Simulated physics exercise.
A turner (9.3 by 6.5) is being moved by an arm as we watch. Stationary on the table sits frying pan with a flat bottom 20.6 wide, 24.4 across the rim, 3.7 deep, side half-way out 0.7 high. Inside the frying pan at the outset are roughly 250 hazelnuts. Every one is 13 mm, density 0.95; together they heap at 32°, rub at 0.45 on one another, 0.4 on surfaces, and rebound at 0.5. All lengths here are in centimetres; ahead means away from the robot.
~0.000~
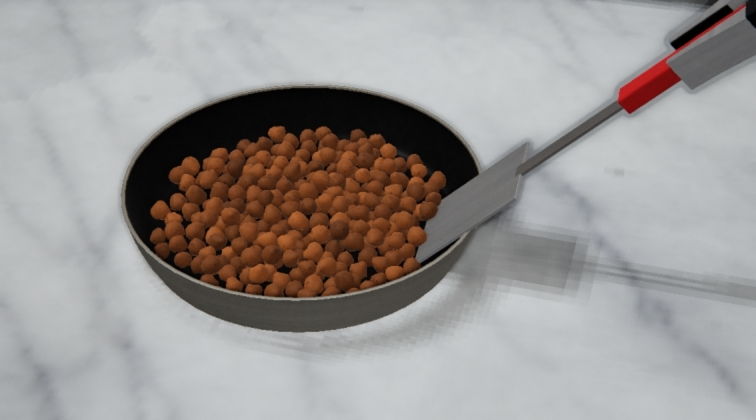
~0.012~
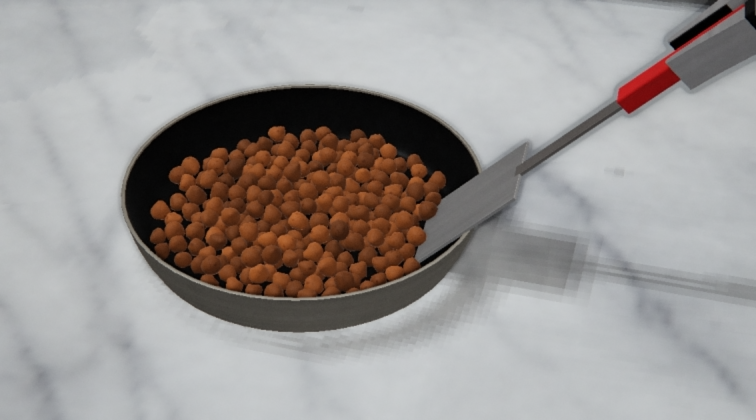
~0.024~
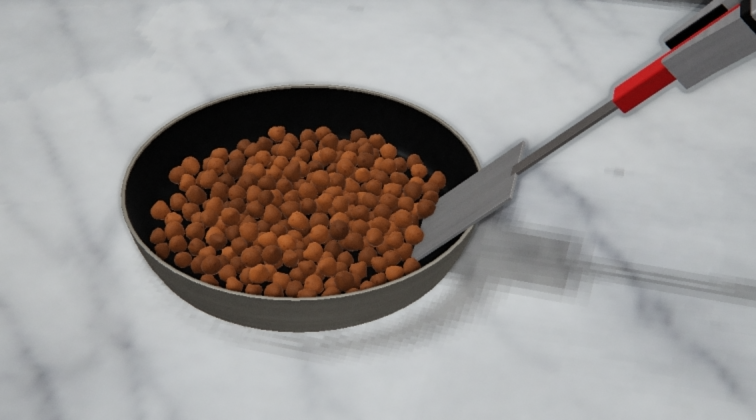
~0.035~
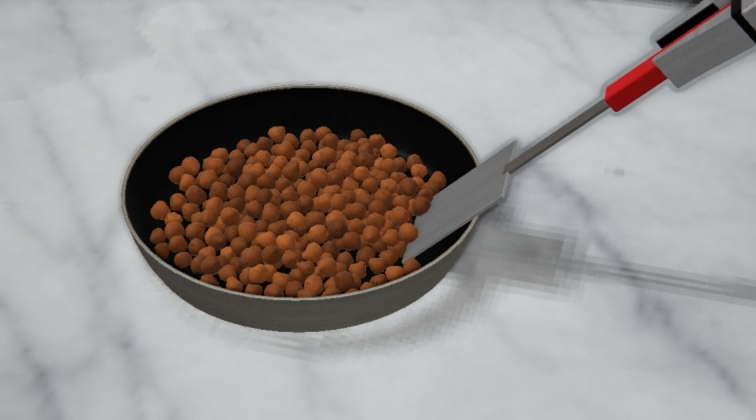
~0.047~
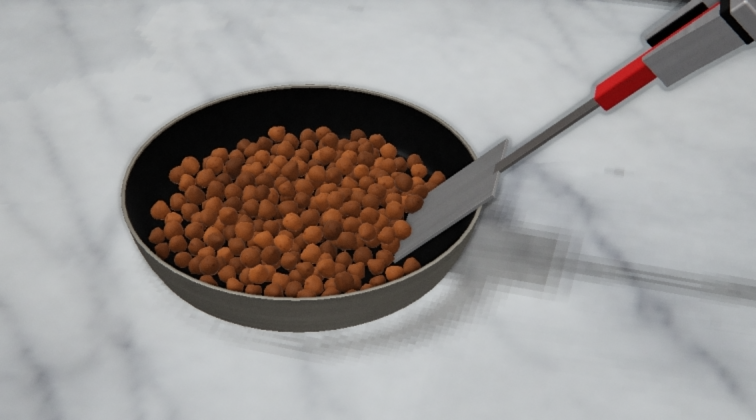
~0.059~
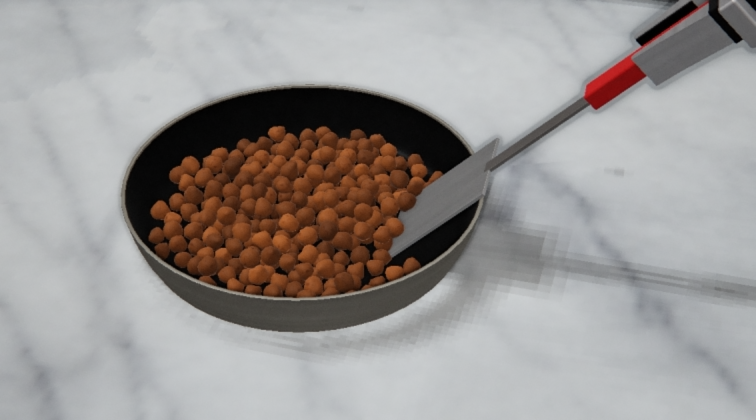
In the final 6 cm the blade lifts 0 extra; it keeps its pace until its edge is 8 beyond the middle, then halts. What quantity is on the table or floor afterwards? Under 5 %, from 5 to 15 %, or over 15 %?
Under 5 %.
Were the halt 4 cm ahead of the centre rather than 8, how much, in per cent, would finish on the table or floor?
Then the share is near 0 in a hundred.
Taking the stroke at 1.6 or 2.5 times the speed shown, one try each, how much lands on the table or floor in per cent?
Near 5 and near 10 percent respectively.
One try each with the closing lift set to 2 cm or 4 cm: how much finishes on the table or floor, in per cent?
It works out to some 0 per cent for the first setting and some 5 per cent for the second.
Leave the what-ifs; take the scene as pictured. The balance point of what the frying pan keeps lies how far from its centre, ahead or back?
Ahead, by around 3.5 cm.
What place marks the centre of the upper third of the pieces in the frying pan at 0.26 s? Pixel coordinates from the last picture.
About pixel (249, 188).
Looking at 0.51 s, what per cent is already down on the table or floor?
Around 0 %.
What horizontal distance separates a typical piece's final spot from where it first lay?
Somewhere near 2 centimetres, I reckon.
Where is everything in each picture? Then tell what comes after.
The first frame shows turner top edge at (523, 170), sloping 46°; upper third of the load around (308, 202), from x 155 to 435, top at y 135; 248 in the frying pan.
The second frame shows turner top edge at (522, 170), sloping 46°; upper third of the load around (308, 202), from x 155 to 435, top at y 135.
The third frame shows turner top edge at (518, 169), sloping 46°; upper third of the load around (308, 202), from x 155 to 435, top at y 135.
The fourth frame shows turner top edge at (510, 168), sloping 46°; upper third of the load around (306, 202), from x 155 to 435, top at y 135.
The fifth frame shows turner top edge at (501, 167), sloping 46°; upper third of the load around (305, 200), from x 155 to 435, top at y 135.
The sixth frame shows turner top edge at (492, 166), sloping 46°; upper third of the load around (305, 200), from x 155 to 435, top at y 135; 248 in the frying pan.
By 0.16 s, sloping 46°, highest piece 4 above the table; 248 in the frying pan.
By 0.26 s, sloping 46°, highest piece 5 above the table; 248 in the frying pan.
By 0.51 s, sloping 46°, highest piece 4 above the table; 247 in the frying pan, 1 on the table or floor.
By 1.56 s, sloping 46°, highest piece 4 above the table; 247 in the frying pan, 1 on the table or floor.
Final count, 247 in the frying pan, 1 on the table or floor. That is 0 % on the table or floor.
